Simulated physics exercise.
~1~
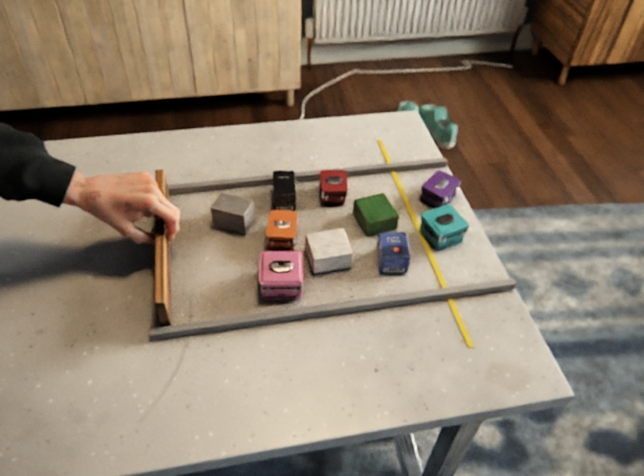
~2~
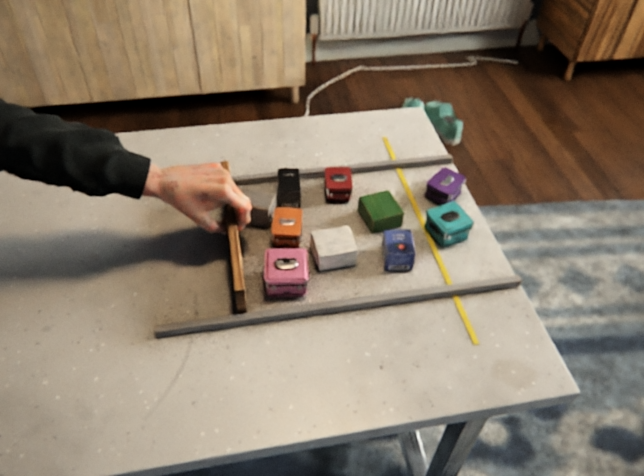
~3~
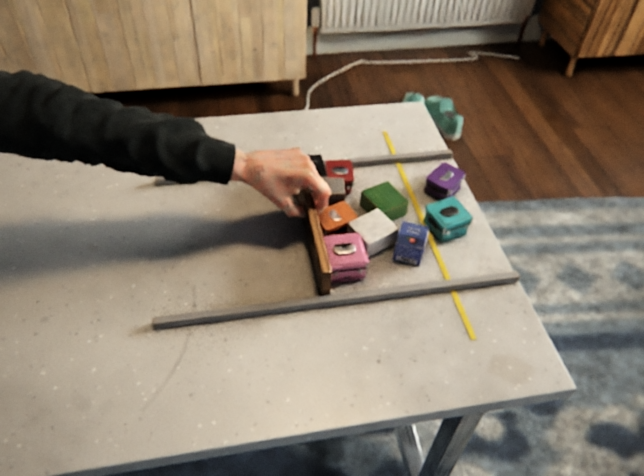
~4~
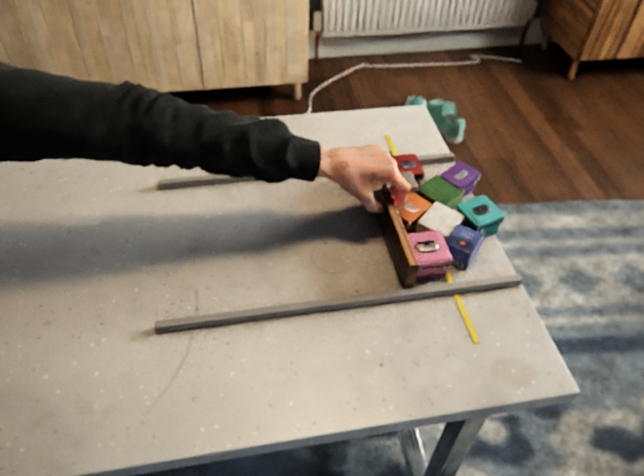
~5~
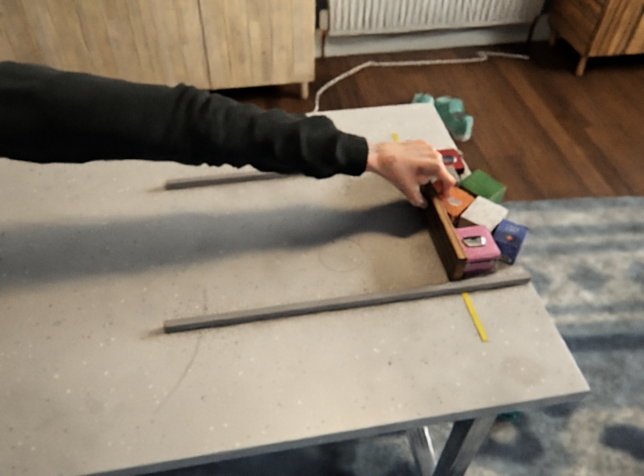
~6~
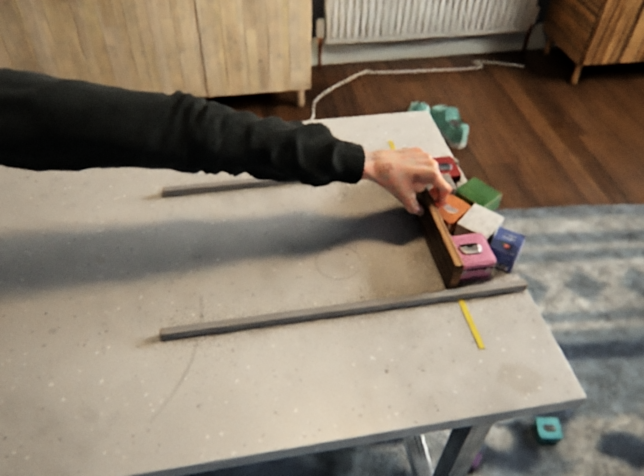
A hand pushing a board rightward along a tabletop channel, bunching colourful small boxes at the edge until purple and turquoise ones fall.
